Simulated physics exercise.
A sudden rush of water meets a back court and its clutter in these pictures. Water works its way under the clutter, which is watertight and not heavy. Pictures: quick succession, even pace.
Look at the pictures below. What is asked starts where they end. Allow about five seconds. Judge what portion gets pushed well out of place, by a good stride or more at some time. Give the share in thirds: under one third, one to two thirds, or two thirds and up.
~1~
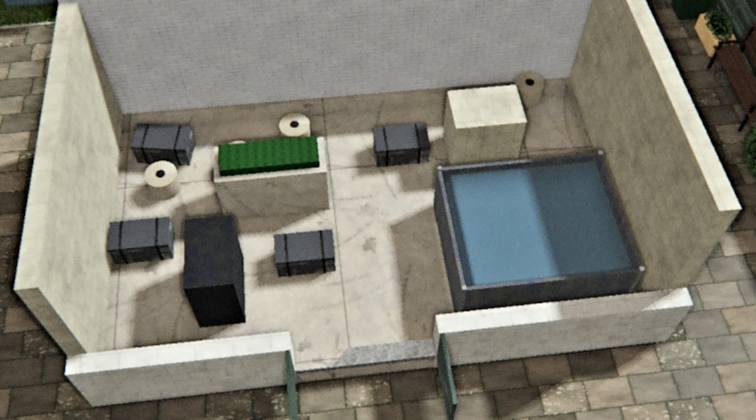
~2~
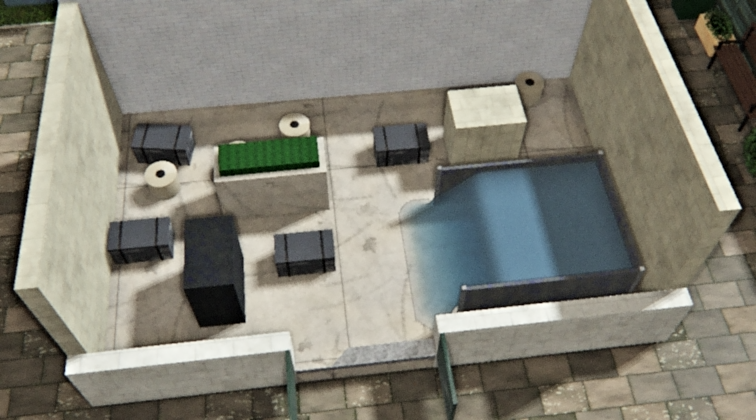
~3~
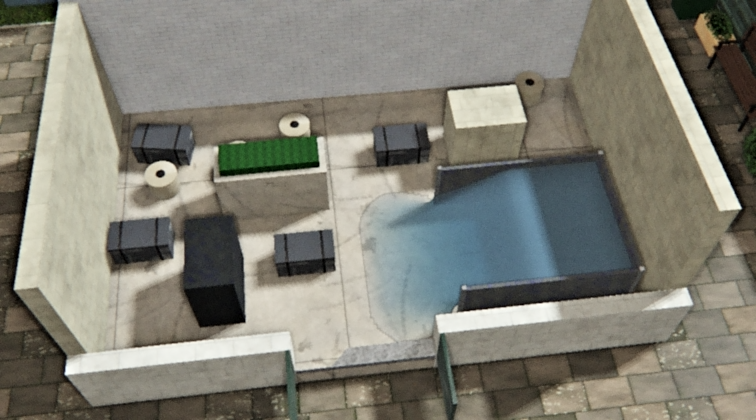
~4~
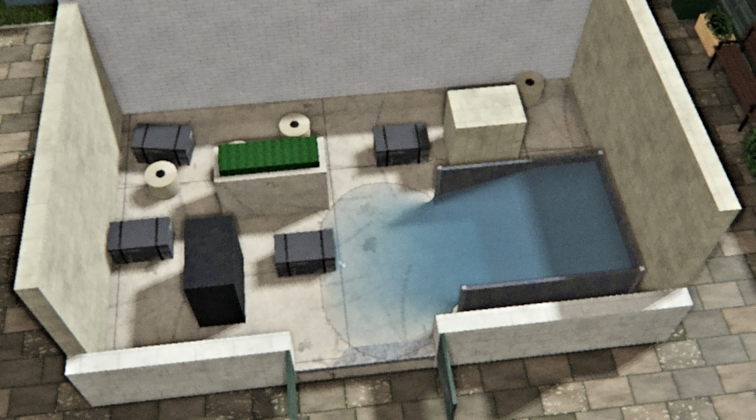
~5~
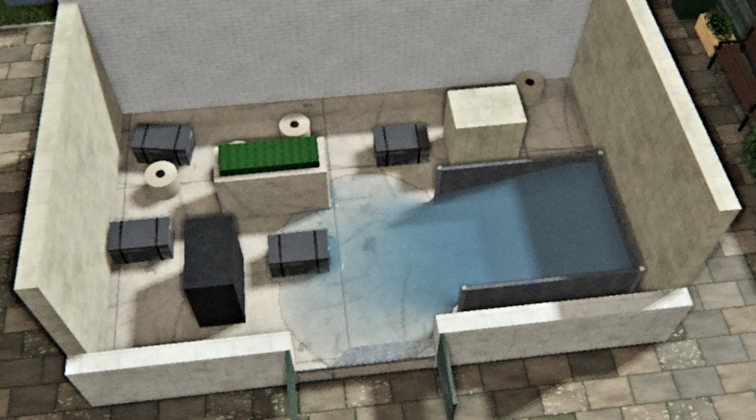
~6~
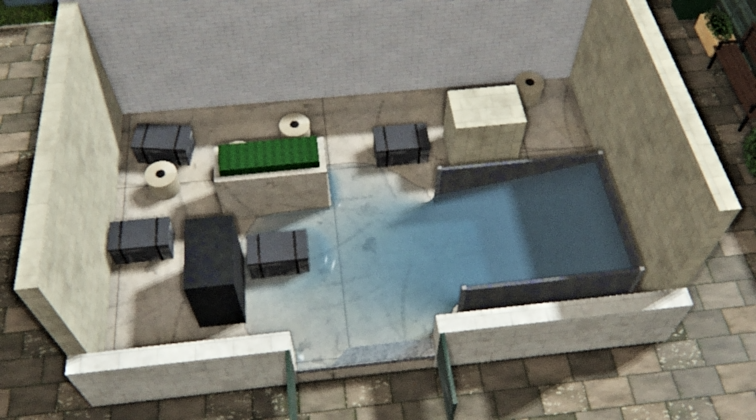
Band-wise it's the middle band, a third to two thirds.
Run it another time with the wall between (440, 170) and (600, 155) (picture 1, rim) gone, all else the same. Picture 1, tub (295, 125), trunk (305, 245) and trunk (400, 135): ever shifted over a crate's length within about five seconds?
Well, in order they come out as beyond that mark, beyond that mark and beyond that mark.
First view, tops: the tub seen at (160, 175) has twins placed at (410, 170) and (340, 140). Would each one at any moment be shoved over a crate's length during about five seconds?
First: Stays short of it; second: Covers that distance.
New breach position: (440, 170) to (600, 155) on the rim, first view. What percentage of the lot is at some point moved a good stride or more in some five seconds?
About 90 per cent.
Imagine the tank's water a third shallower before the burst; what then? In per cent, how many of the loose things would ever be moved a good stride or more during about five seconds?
Some 10 per cent.
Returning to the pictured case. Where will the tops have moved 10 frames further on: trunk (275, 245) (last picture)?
Look for it near pixel (265, 220).
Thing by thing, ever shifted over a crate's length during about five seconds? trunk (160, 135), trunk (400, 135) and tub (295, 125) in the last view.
Goes that far, short of that, short of that.
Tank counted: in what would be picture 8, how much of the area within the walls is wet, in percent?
Close to 40 per cent, tank included.
A moment on, 0 of 8 are well off their spots; 1 afloat.
Next, 1 of 8 are well off their spots; 2 afloat.
Later, 3 of 8 are well off their spots; 3 afloat.
In the end, 5 of 8 are well off their spots, and 5 have been at some point; 6 afloat.
